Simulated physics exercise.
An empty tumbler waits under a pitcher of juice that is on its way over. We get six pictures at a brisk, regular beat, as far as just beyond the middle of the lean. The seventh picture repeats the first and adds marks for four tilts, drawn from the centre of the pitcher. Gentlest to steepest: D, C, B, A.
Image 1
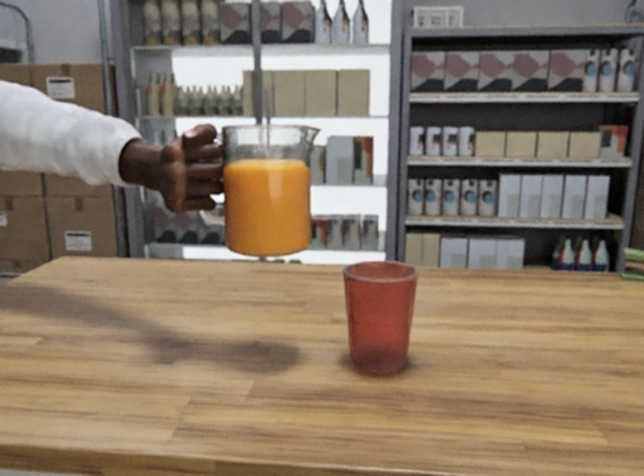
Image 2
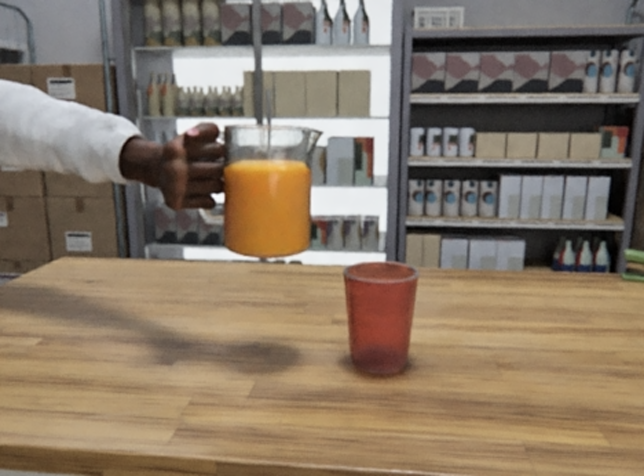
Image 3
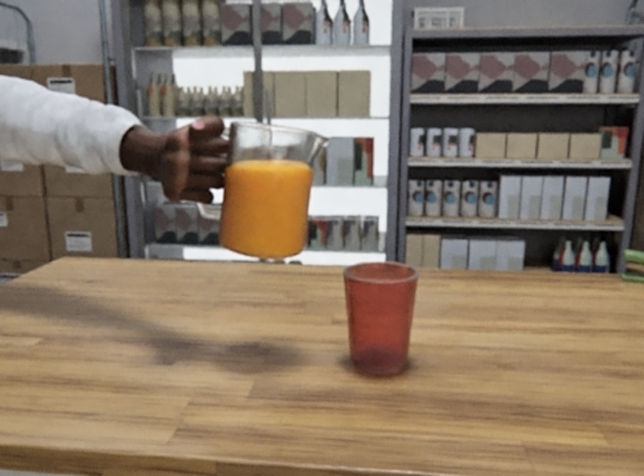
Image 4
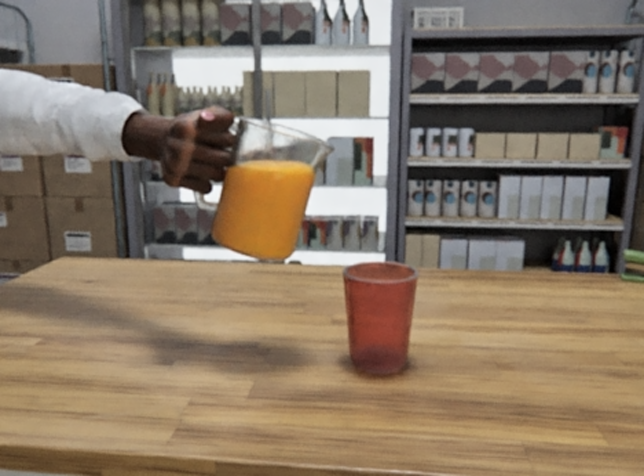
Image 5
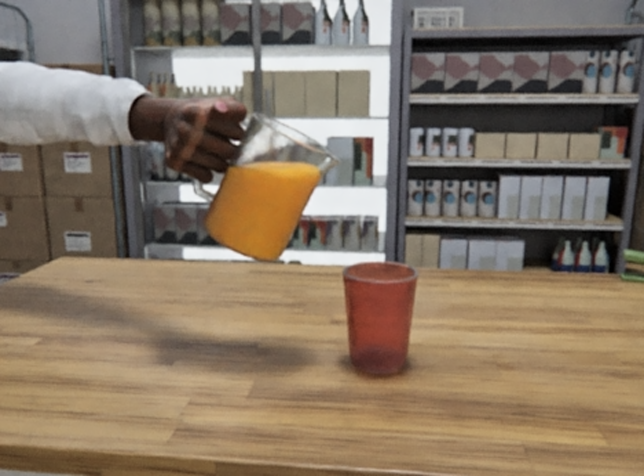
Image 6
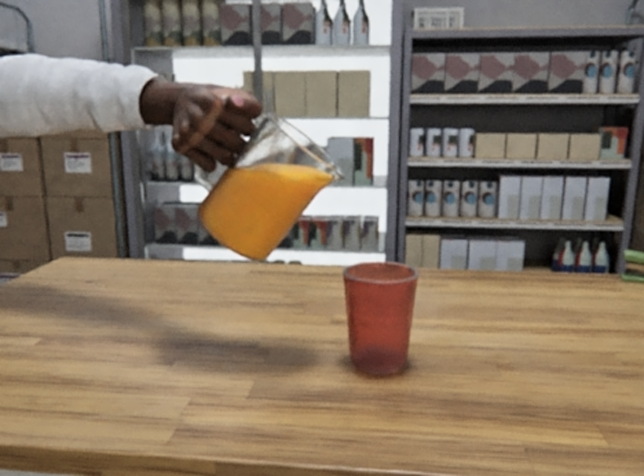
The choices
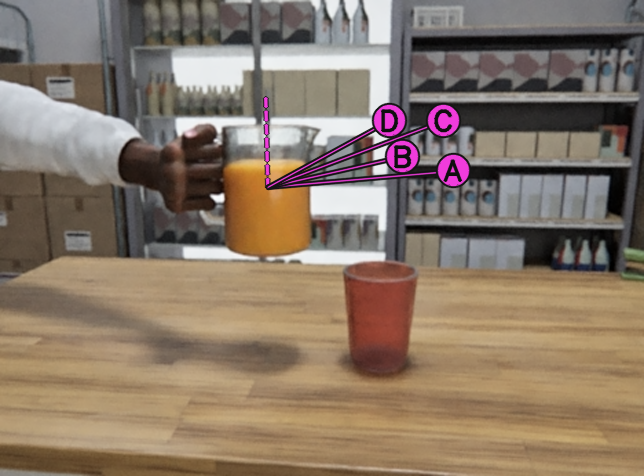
At the start, a hand at the left holds a clear pitcher of orange juice upright above a wooden table, near an empty red tumbler. After a brief still moment, the hand steadily tilts the pitcher to the right, and the juice slants toward its lip, with none leaving the pitcher.
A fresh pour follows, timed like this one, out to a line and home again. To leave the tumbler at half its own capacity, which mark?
C beats the others.
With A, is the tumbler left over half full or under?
Over half.
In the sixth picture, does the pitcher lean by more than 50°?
No, it does not.
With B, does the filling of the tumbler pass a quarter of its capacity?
Yes, clearly.
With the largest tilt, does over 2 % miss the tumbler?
Yes.
On the marked copy, A at (436, 172); B at (386, 160); C at (427, 127); D at (375, 128).
If A is chosen, the tumbler ends with about 76 % of what it can hold; 14 % of the juice is spilt.
If B is chosen, the tumbler ends with about 70 % of what it can hold; 4 % of the juice is spilt.
If C is chosen, the tumbler ends with about 52 % of what it can hold.
If D is chosen, the tumbler ends with about 32 % of what it can hold.
